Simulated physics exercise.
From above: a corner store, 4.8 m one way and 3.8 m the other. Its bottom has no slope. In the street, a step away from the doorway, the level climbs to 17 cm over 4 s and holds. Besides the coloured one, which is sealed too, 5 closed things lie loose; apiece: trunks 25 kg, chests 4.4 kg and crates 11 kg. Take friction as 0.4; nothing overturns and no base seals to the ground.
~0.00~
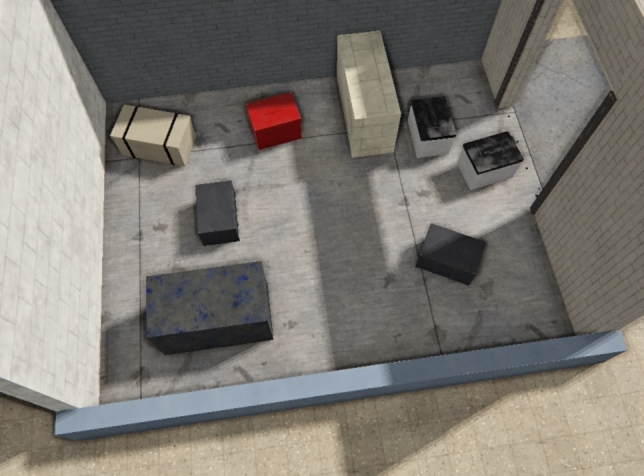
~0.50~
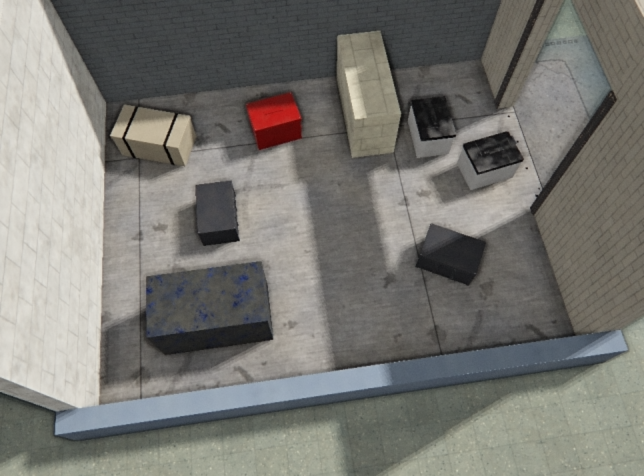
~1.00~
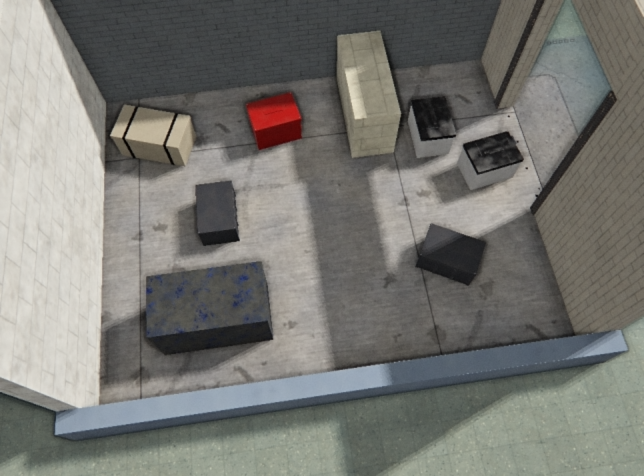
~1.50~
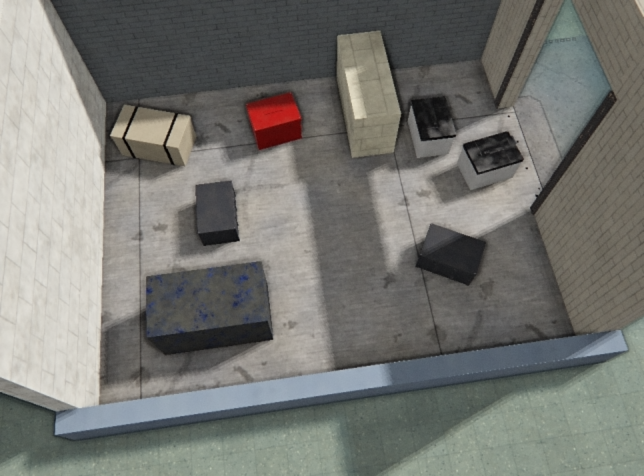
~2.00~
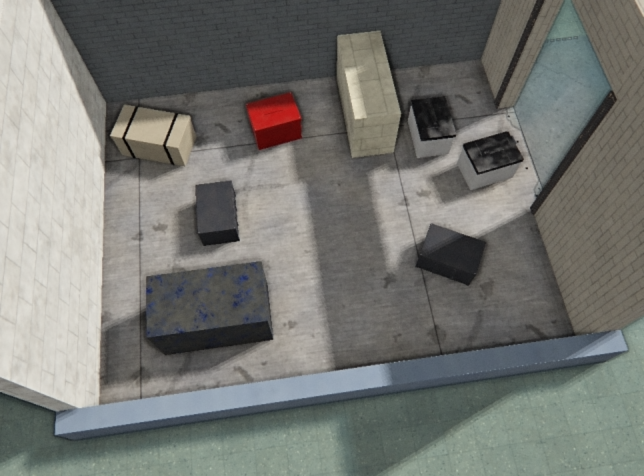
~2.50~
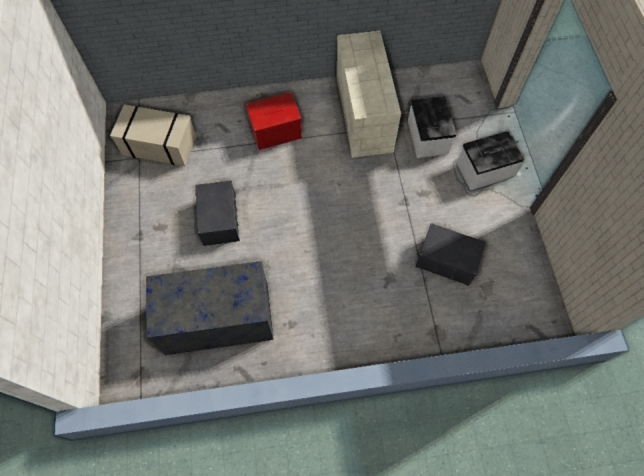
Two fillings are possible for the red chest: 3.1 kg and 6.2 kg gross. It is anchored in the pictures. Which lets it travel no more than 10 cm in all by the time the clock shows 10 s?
Verdict: The smaller load will do.
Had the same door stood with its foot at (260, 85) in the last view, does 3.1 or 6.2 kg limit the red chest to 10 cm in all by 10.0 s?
In that case neither weight holds it.
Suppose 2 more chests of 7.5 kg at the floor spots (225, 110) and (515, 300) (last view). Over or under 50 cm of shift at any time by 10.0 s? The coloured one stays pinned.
In turn: Less, short of it.
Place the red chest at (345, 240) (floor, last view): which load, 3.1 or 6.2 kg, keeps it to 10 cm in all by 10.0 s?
Neither holds.
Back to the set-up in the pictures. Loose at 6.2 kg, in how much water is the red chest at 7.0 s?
Roughly 1 cm.
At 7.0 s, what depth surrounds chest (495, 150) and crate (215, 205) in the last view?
About 2 and 3 cm.
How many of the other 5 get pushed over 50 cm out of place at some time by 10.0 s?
That makes 4.
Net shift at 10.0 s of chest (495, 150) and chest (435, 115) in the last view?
In that order: 400 cm, 80 cm.
After 3.5 s the red chest would be 0 cm from its start with 3.1 kg and 0 cm from its start with 6.2 kg; 0 cm of water round it then.
After 4.5 s the red chest would be 0 cm from its start with 3.1 kg and 0 cm from its start with 6.2 kg; 0 cm of water round it then.
After 7.0 s the red chest would be 0 cm from its start with 3.1 kg and 0 cm from its start with 6.2 kg; 1 cm of water round it then.
After 10.0 s the red chest would be 5 cm from its start with 3.1 kg and 0 cm from its start with 6.2 kg; 2 cm of water round it then.
